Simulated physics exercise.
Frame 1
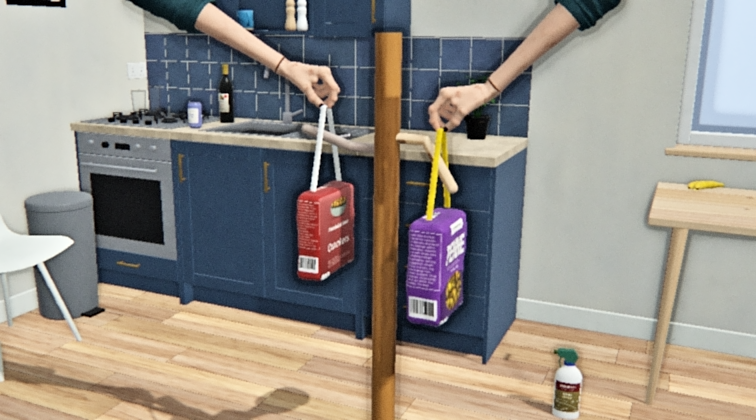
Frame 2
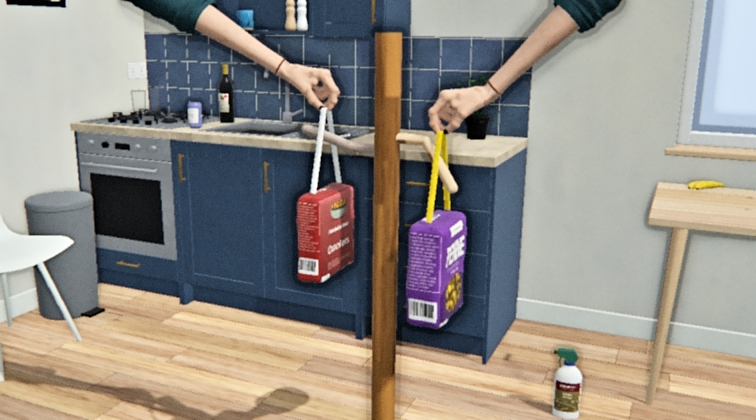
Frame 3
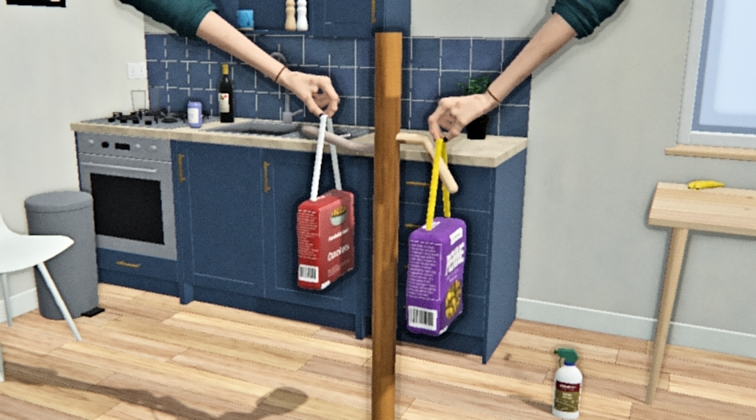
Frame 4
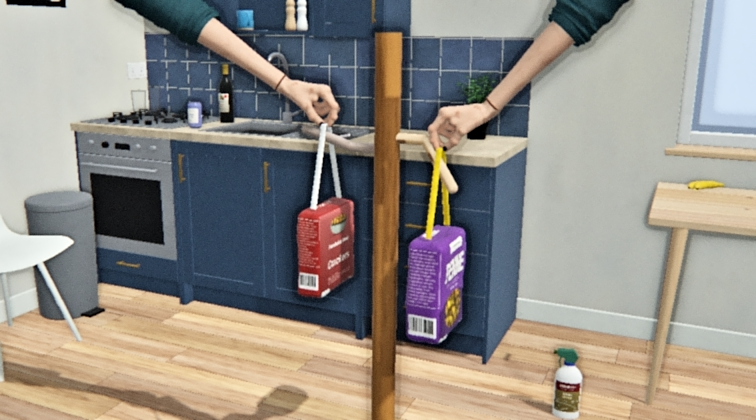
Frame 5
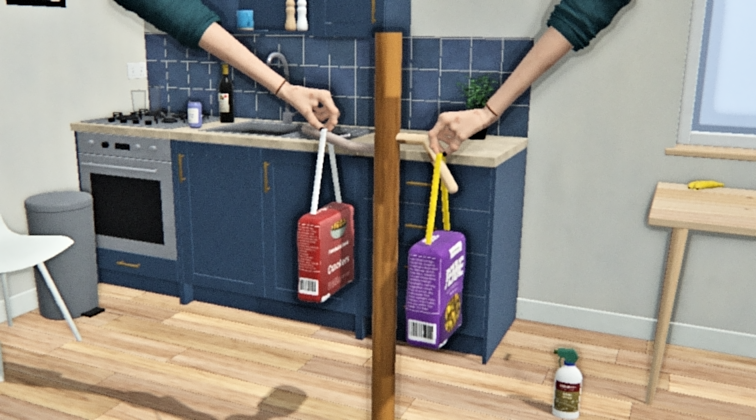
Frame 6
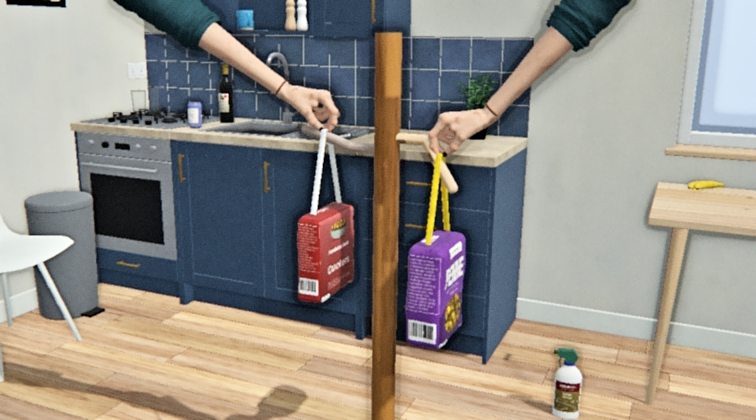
Two hands slowly lower a red bag and a purple bag beside a wooden post.
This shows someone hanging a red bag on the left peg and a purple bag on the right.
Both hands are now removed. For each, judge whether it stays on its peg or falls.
In order: I expect the red bag will stay up; I expect the purple bag will fall off.
Then, 0.36 s later than the last view, red bag hanging from its loop near (328, 254); purple bag falling.
Then, 0.66 s later than the last view, red bag hanging from its loop near (330, 255); purple bag on the floor.
Finally, red bag hanging from its loop near (329, 254); purple bag on the floor. The red bag remains on its peg and the purple bag slips off its peg.
